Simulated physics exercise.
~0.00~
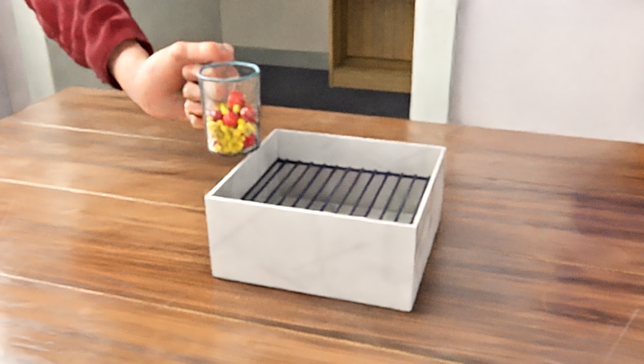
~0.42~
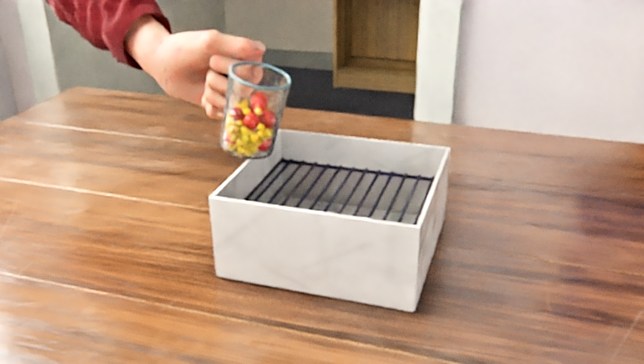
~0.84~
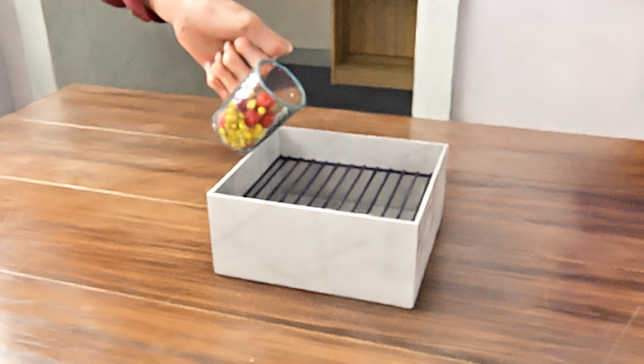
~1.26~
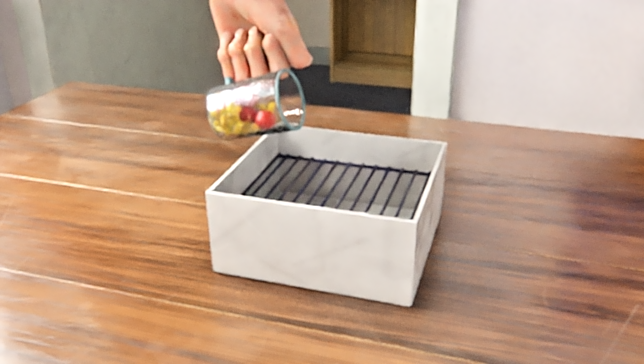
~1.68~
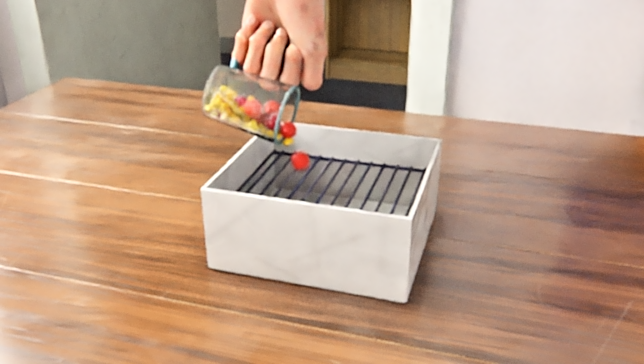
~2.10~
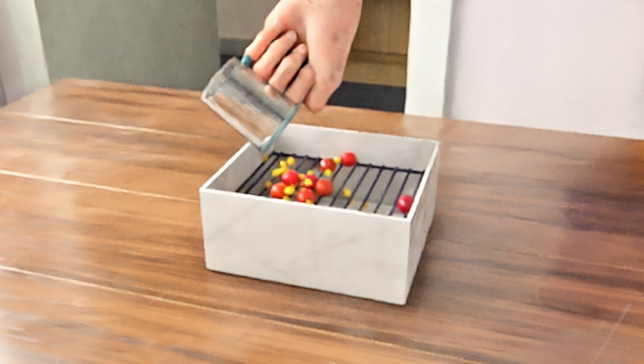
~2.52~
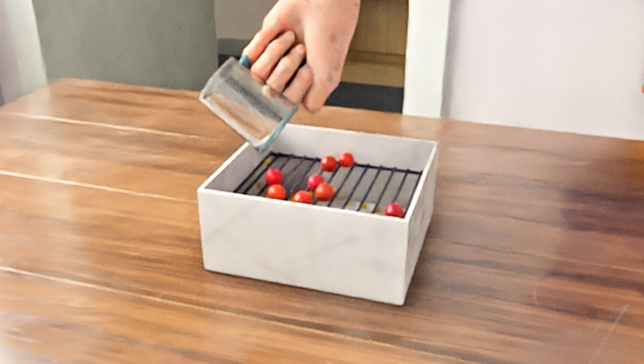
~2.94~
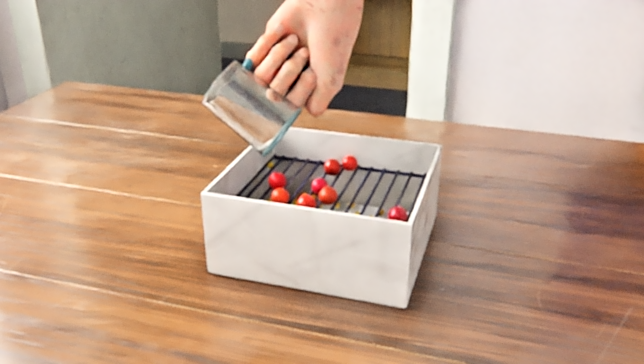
A hand in a red sleeve holds a clear glass cup of red and yellow bits above an open white box on a brown wooden table, seen from slightly above by a gently swaying camera. A dark wire rack spans the box. The hand moves right and tips the cup onto its side, then further until its mouth points down. Red and yellow bits tumble out onto the rack. The yellow bits slip between the wires, nearly all dropping from sight, while the red ones stay resting on top beneath the emptied, still-tilted cup.
